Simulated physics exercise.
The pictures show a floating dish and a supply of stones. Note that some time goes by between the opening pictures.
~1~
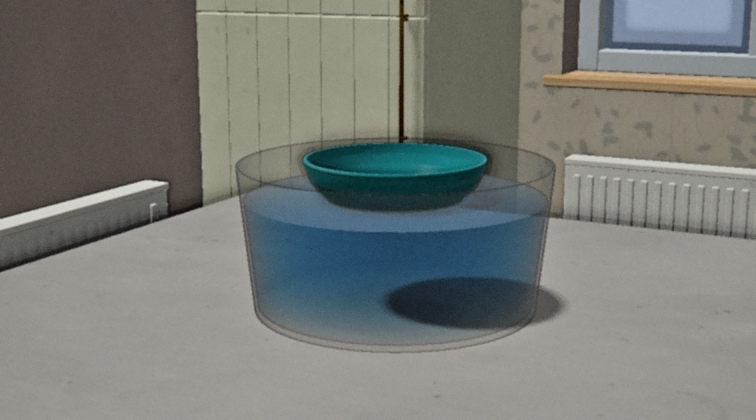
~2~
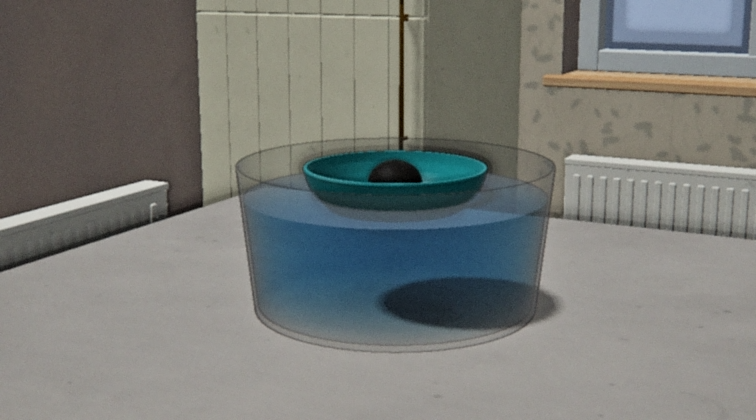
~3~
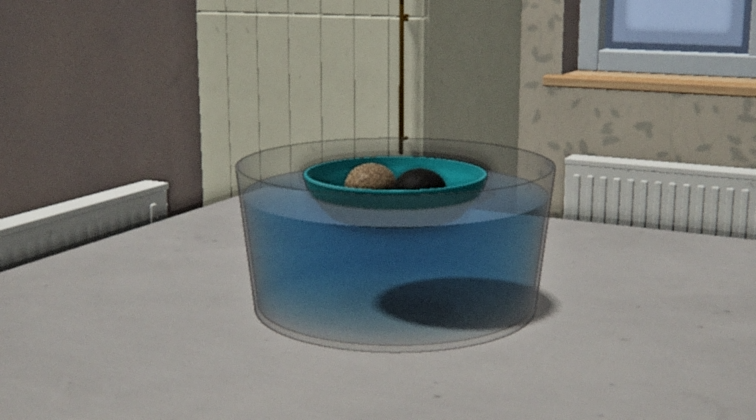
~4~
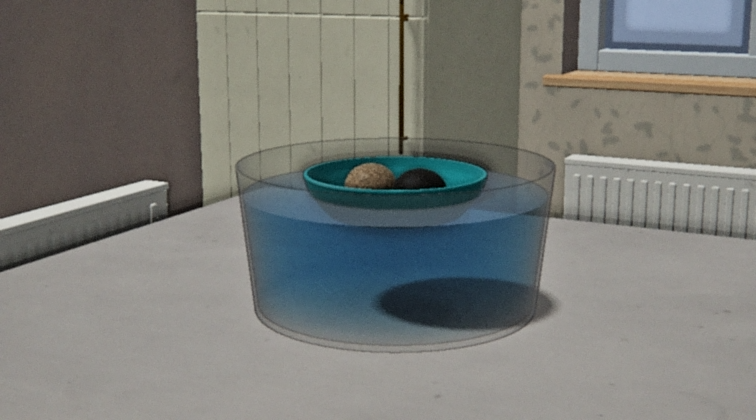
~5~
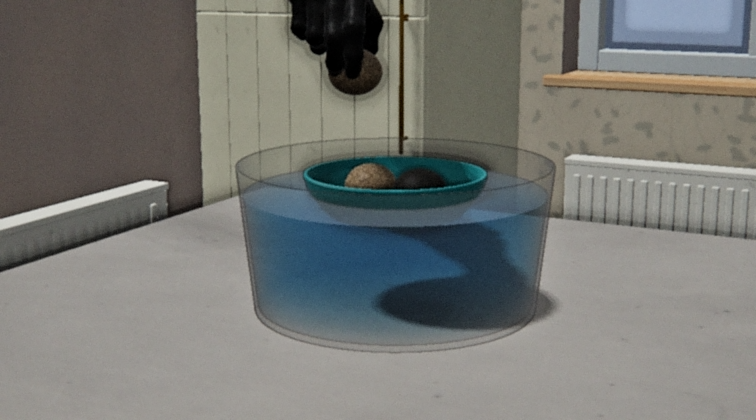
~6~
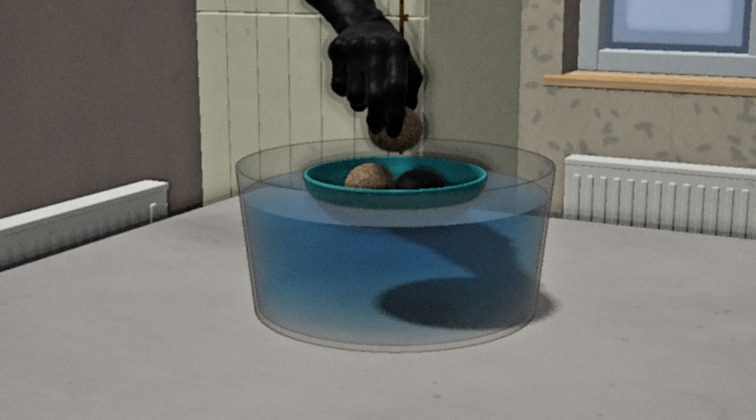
A black-gloved hand brings another stone over a floating teal dish already holding two stones.
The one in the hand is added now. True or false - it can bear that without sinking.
True.
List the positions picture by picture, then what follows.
The first picture shows dish (395, 160) empty; most of its side above the surface.
The second picture shows dish (395, 168) with one aboard; about two thirds of its side above the surface.
The third picture shows dish (395, 174) with two aboard; about half of its side above the surface.
The fourth picture shows dish (395, 174) with two aboard; about half of its side above the surface.
The fifth picture shows dish (395, 174) with two aboard; about half of its side above the surface; the next stone in the hand at (355, 72).
The sixth picture shows dish (395, 174) with two aboard; about half of its side above the surface; the next stone in the hand at (395, 129).
A moment on, the stone is in and the dish dips.
Further on, it steadies; about a third of its side above the surface.
When it is over, the dish floats; about a third of its side above the surface.
